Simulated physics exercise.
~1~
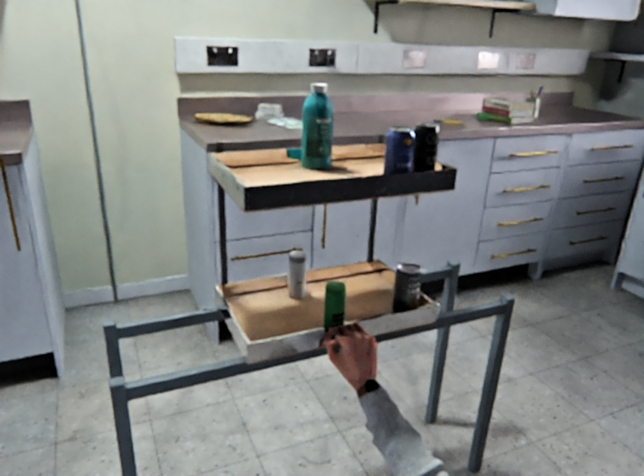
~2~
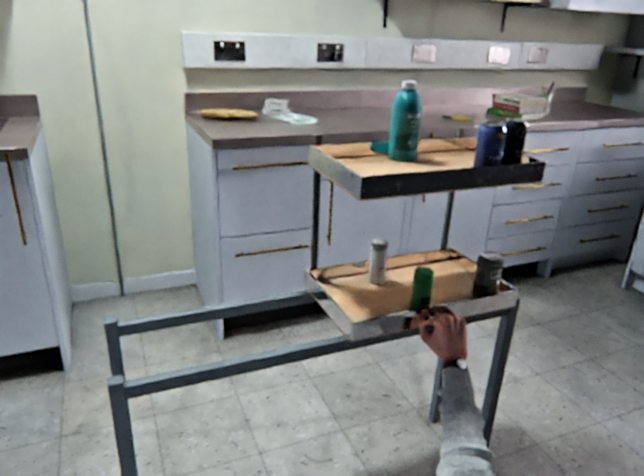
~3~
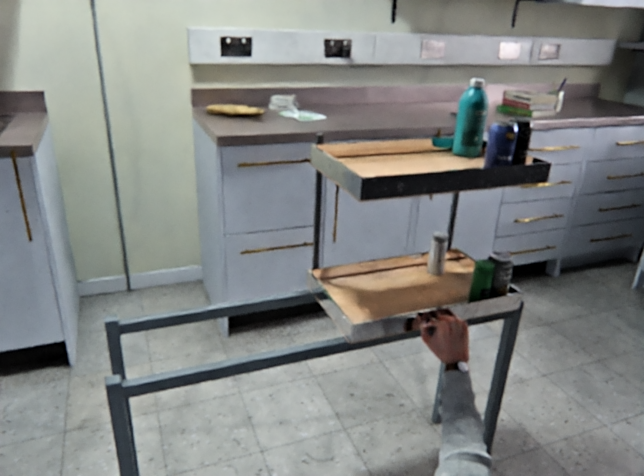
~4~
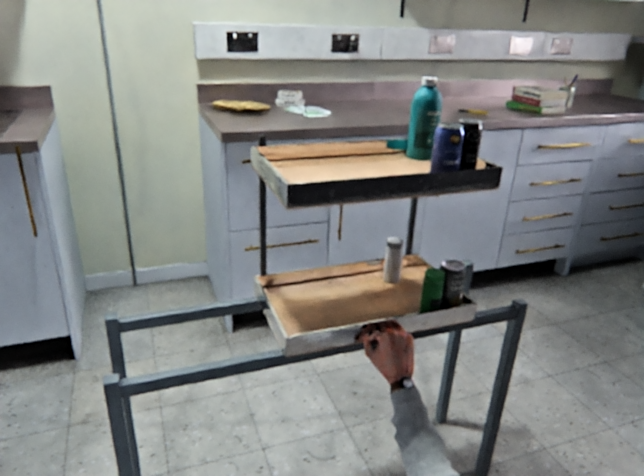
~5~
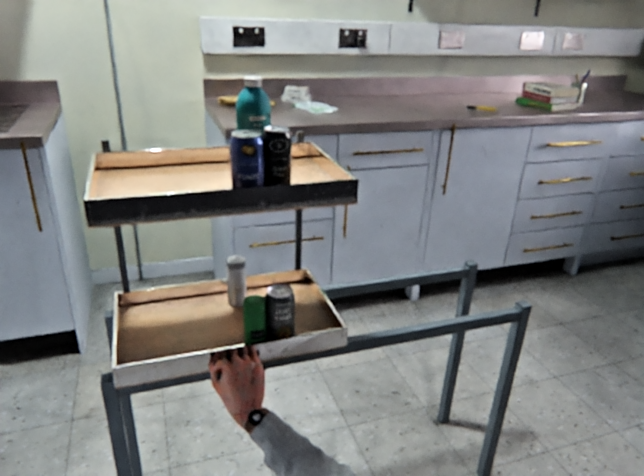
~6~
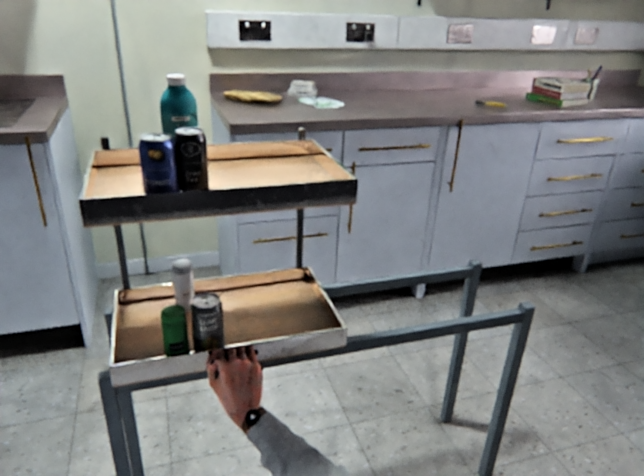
A two-level sliding shelf holding bottles and cans moved right along a metal frame, guided by a hand, then was pushed back left to the far end, its load shifting along the trays and finishing bunched toward the left, still upright.
